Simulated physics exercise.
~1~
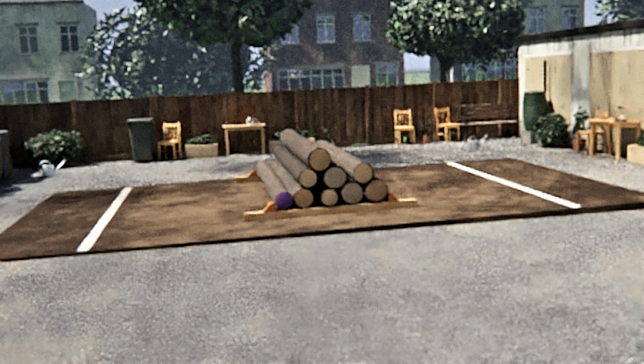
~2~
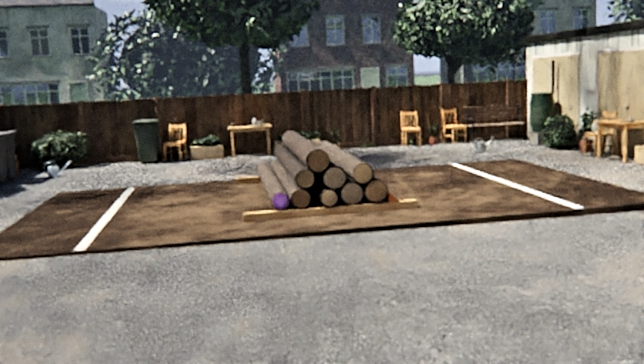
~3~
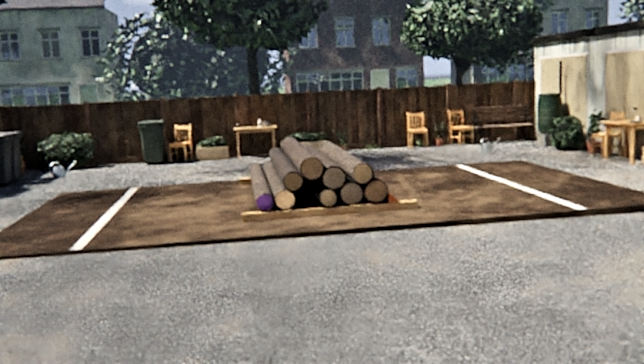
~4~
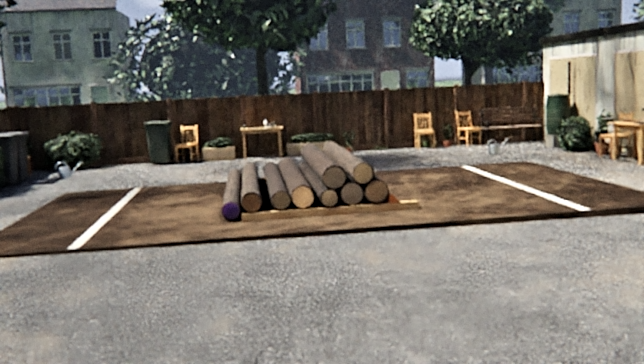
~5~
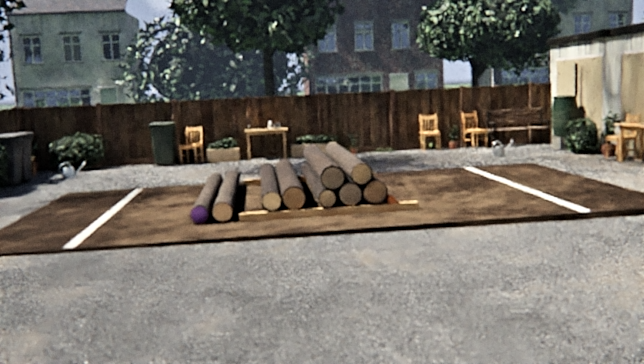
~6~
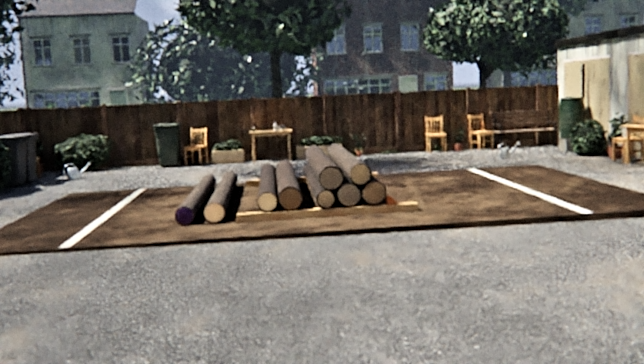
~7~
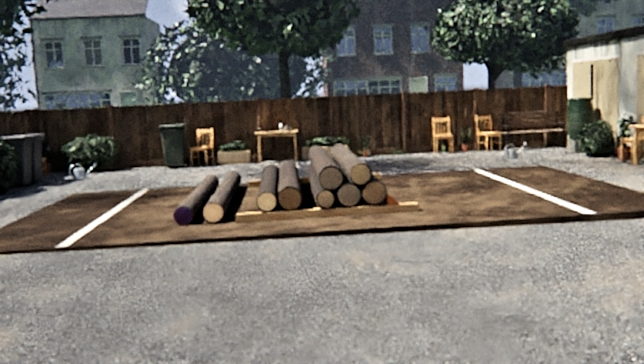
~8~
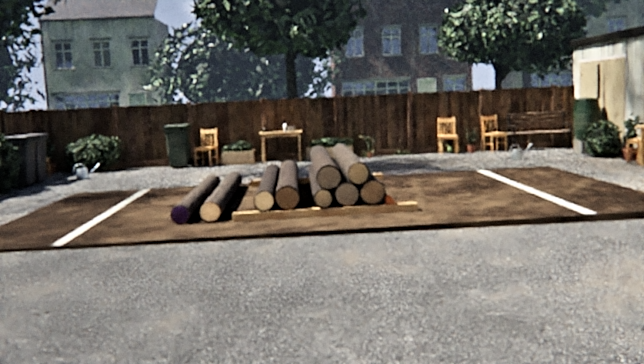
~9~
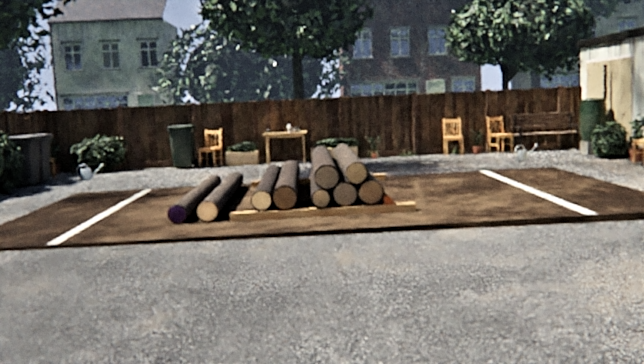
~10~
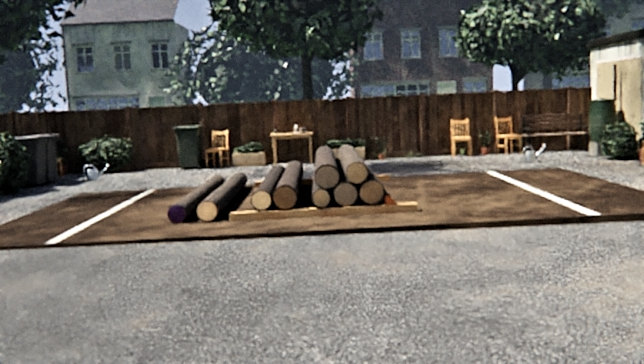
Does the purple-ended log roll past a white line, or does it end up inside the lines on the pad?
It ends up inside the lines on the pad. It rolls left off the bearers and settles short of the left white line.
